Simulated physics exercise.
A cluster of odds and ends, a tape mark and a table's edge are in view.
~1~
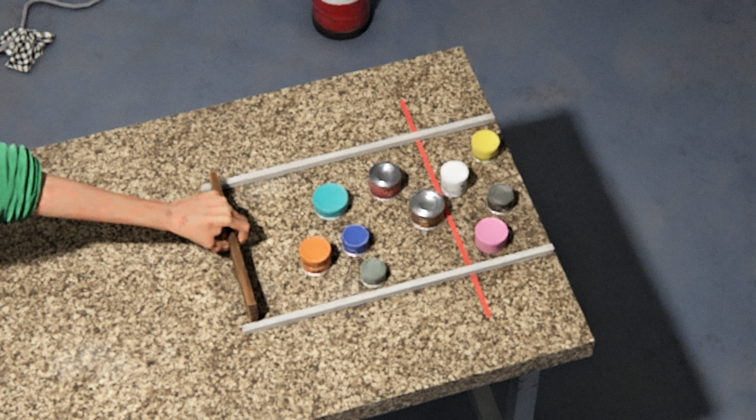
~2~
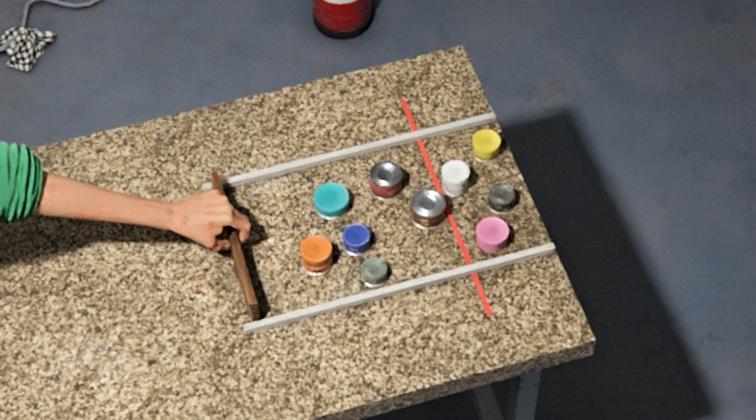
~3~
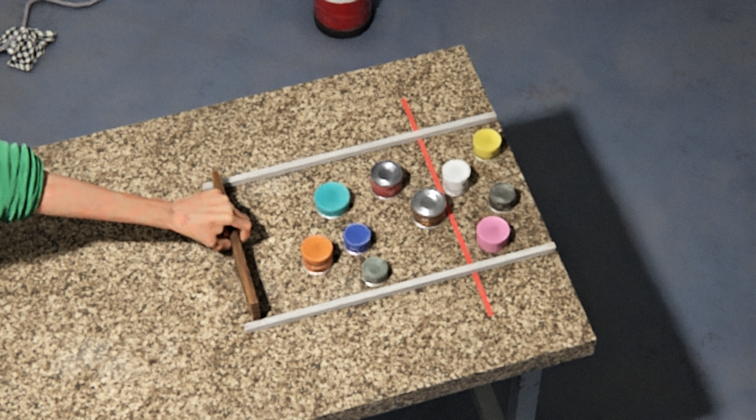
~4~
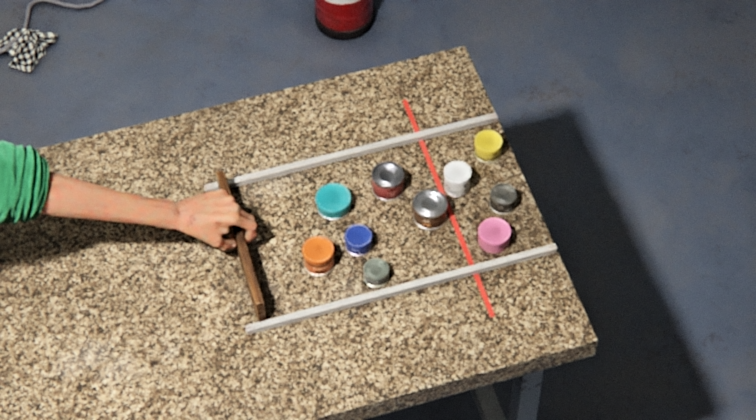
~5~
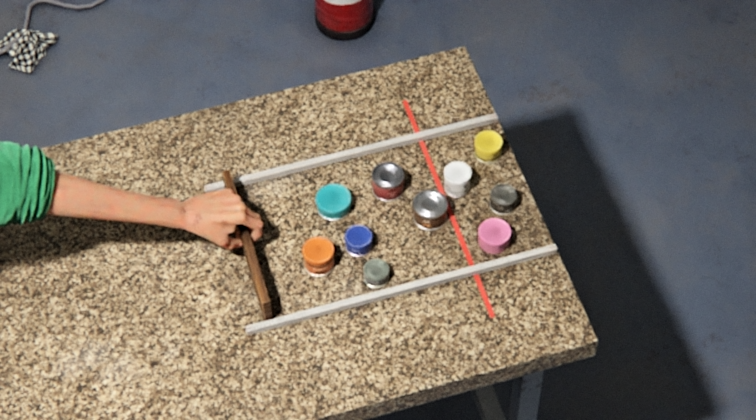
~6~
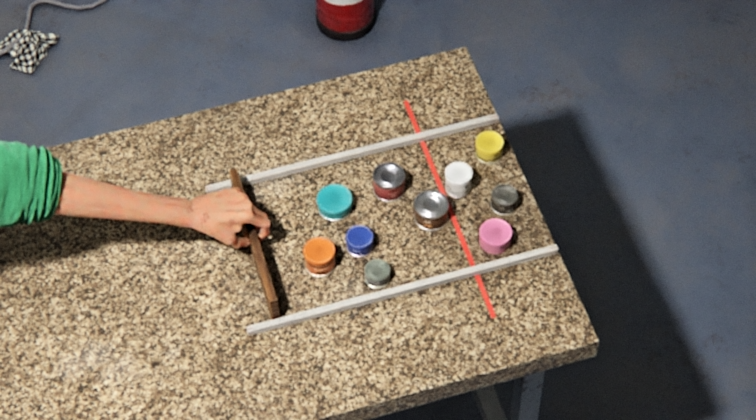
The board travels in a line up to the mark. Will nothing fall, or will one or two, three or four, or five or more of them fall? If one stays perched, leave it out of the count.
Nothing falls.
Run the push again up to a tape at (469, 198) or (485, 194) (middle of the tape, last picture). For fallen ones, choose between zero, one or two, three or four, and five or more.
Lab note - per position, in order: One to two; 1 or 2.
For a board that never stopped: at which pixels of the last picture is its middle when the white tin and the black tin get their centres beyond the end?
With the white tin it sits around (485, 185), with the black tin around (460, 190).
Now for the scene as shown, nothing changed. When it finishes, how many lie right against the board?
It's touching 4 at the end.
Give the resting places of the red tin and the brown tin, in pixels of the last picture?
The first sits around (473, 147), while the other sits around (493, 196).
Early on, none off yet; yellow tin at rest near (489, 148); black tin at rest near (504, 200); pink tub at rest near (495, 236).
Finally, the number that fall off is zero.
